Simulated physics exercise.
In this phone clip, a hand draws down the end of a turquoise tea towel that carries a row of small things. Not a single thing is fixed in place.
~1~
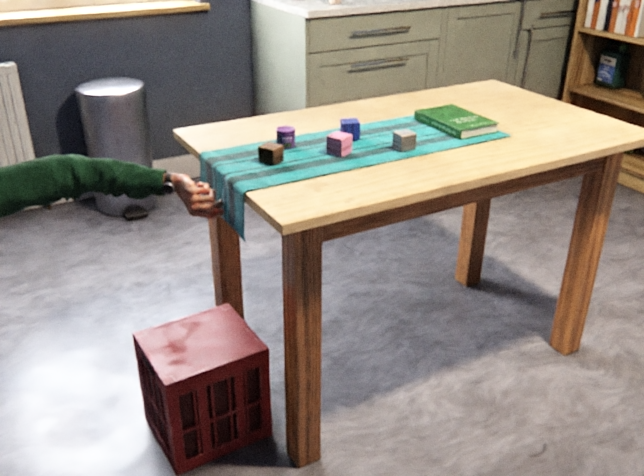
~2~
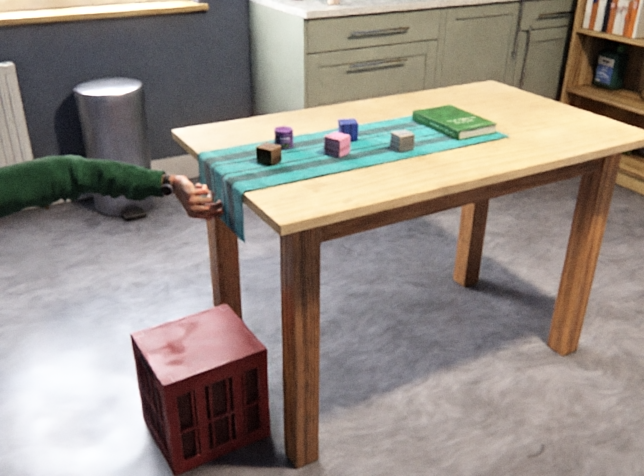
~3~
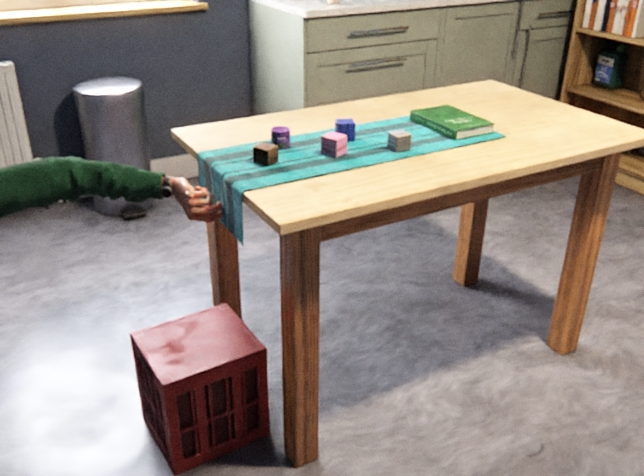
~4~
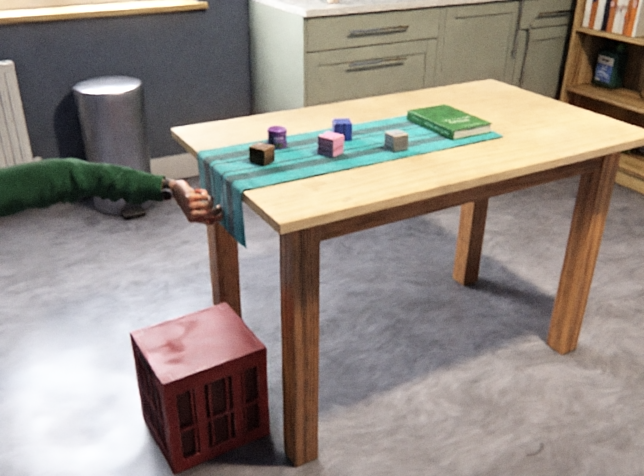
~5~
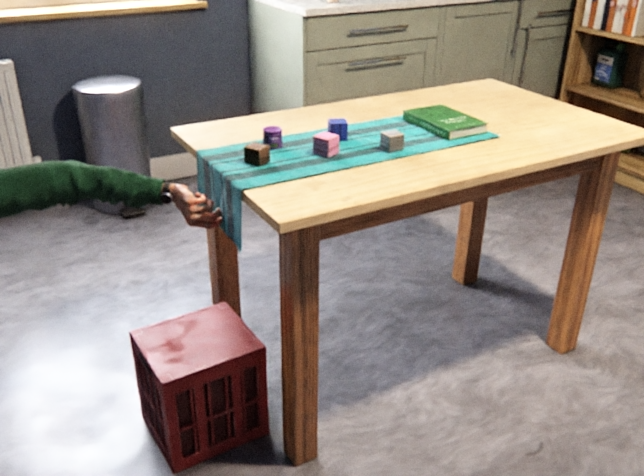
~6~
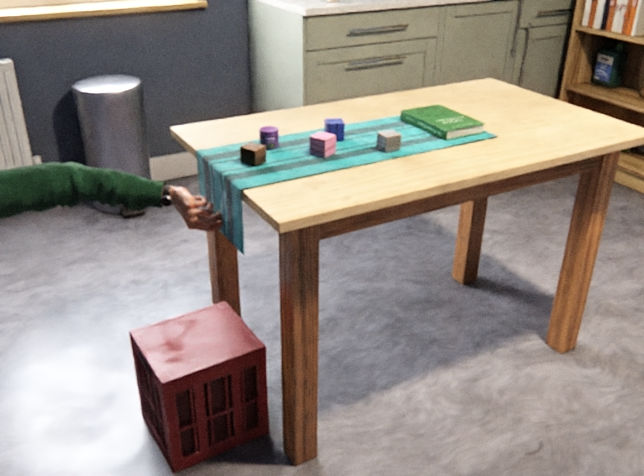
Kitchen table, a green-sleeved arm drawing a turquoise cloth slowly left over the edge, small cubes and a green book shifting slightly with it.
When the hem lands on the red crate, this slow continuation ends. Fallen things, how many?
Three things come off.
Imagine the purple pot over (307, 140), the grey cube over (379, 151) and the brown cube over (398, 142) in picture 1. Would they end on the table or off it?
I'd say the purple pot takes a fall, the grey cube hangs on, and the brown cube hangs on.
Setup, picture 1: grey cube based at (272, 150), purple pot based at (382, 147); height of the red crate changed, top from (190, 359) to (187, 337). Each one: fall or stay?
Looks like the grey cube ends up down, and the purple pot hangs in there.
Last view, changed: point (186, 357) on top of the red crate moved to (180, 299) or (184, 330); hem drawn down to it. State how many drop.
The count would be 1 and then 2.
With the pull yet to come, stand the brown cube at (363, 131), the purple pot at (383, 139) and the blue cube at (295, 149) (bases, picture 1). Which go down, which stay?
The brown cube would stay in place, the purple pot would stay in place, the blue cube would end up off.
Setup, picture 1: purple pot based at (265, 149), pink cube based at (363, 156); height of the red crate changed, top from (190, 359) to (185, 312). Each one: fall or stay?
The purple pot does not stay aboard, and the pink cube stays aboard.
A little later, hem near (221, 260); all still up.
Next, hem near (222, 294); brown cube and purple pot gone.
Later still, hem on the crate; brown cube, purple pot and pink cube gone.
When it is over, hem on the crate; brown cube, purple pot and pink cube gone. Over the edge go three.
